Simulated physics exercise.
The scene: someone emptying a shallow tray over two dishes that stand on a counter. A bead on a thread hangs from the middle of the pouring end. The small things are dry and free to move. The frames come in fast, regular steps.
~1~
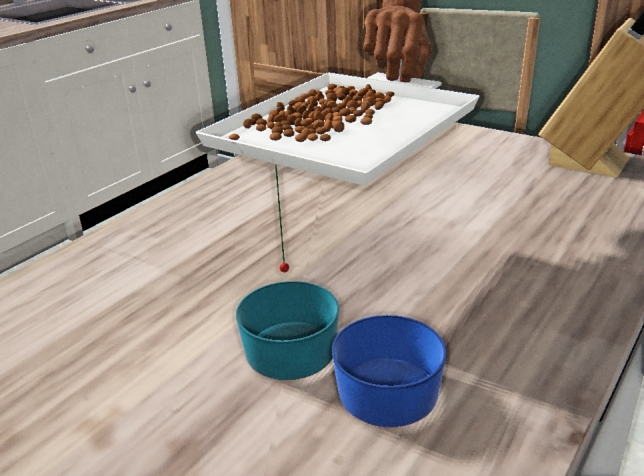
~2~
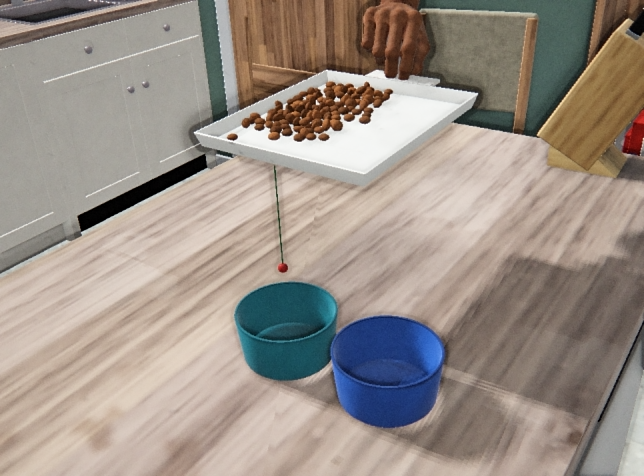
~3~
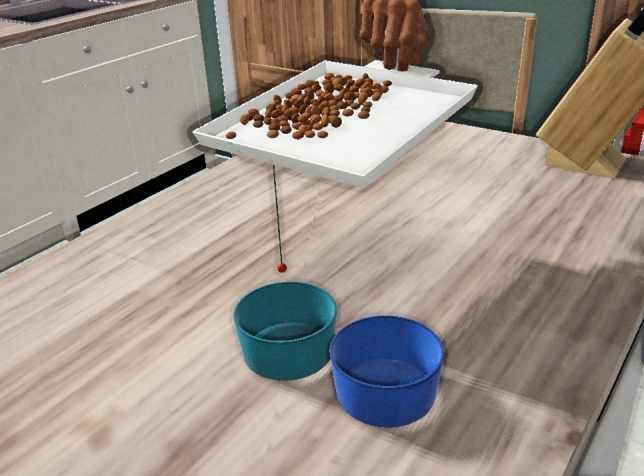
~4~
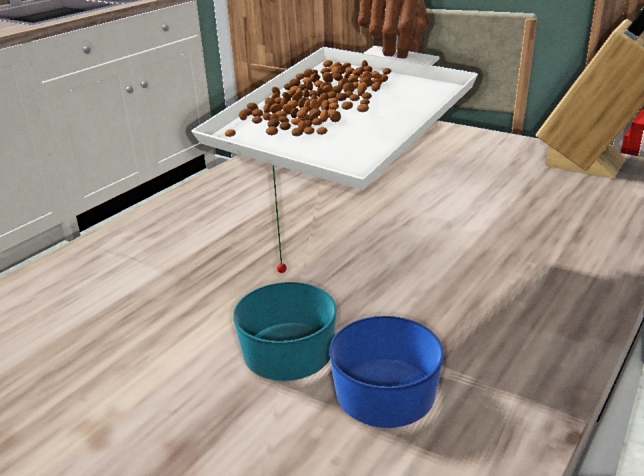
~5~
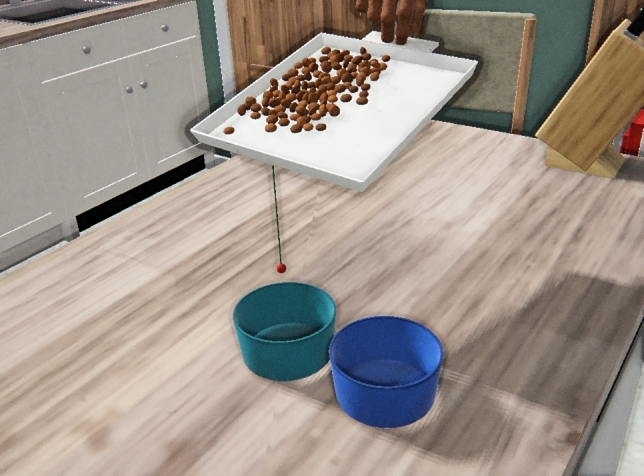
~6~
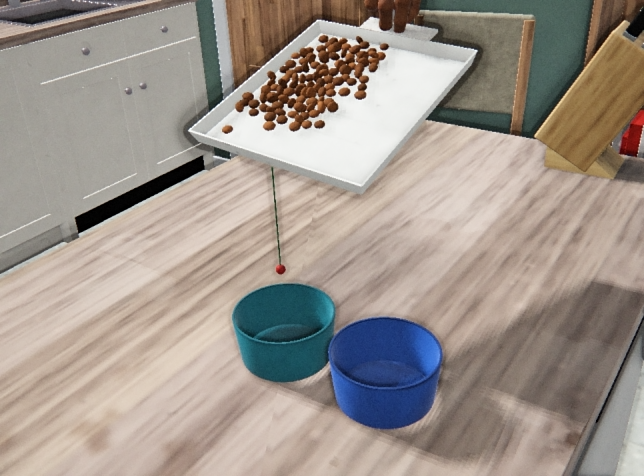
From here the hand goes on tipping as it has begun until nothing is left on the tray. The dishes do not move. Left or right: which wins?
More goes to the left-hand dish.
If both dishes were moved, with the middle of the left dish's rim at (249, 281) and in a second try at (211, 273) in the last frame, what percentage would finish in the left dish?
First some 20, then 10 per cent.
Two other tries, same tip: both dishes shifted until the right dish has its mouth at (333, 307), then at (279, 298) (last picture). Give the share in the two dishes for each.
Roughly 60 per cent, and 40 per cent.
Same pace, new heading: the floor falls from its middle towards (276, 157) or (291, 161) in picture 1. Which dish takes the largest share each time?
The first try: Left. The second: Left.
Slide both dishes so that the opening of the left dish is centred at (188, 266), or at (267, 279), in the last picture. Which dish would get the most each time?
First the right one, then the right one.
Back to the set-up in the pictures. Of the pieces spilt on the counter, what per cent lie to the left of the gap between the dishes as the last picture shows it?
About 60 per cent.
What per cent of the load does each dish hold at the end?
The left dish has 50 per cent, the right dish has 10.
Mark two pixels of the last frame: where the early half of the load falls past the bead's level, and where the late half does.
The first part at (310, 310); the rest at (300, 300).
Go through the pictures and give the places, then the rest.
The first picture shows corners of the pouring end at (202, 132) and (365, 169), level; middle of the load at (325, 109), bits of dog kibble; left dish at (257, 354); right dish at (359, 400); bead on its thread at (284, 267).
The second picture shows corners of the pouring end at (201, 132) and (363, 171), level; middle of the load at (323, 107).
The third picture shows corners of the pouring end at (199, 131) and (362, 172), tipped barely, lowest at the right corner; middle of the load at (322, 102).
The fourth picture shows corners of the pouring end at (198, 130) and (361, 175), tipped a little, lowest at the right corner; middle of the load at (321, 93).
The fifth picture shows corners of the pouring end at (197, 129) and (361, 178), tipped a little, lowest at the right corner; middle of the load at (319, 85).
The sixth picture shows corners of the pouring end at (195, 129) and (360, 181), tipped clearly, lowest at the right corner; middle of the load at (317, 77); left dish at (253, 356); right dish at (356, 402).
Soon after the last picture, tray tipped steeply; most on the tray; a stray few in the left dish; about a quarter in the air.
A little later, tray tipped right over; a small part on the tray; a small part in the right dish; about a third in the left dish; about a quarter outside both; about a quarter in the air.
Later still, tray tipped past a quarter turn; a small part in the right dish; about half in the left dish; about a third outside both.
At rest, tray tipped past a quarter turn; a small part in the right dish; about half in the left dish; about a third outside both.
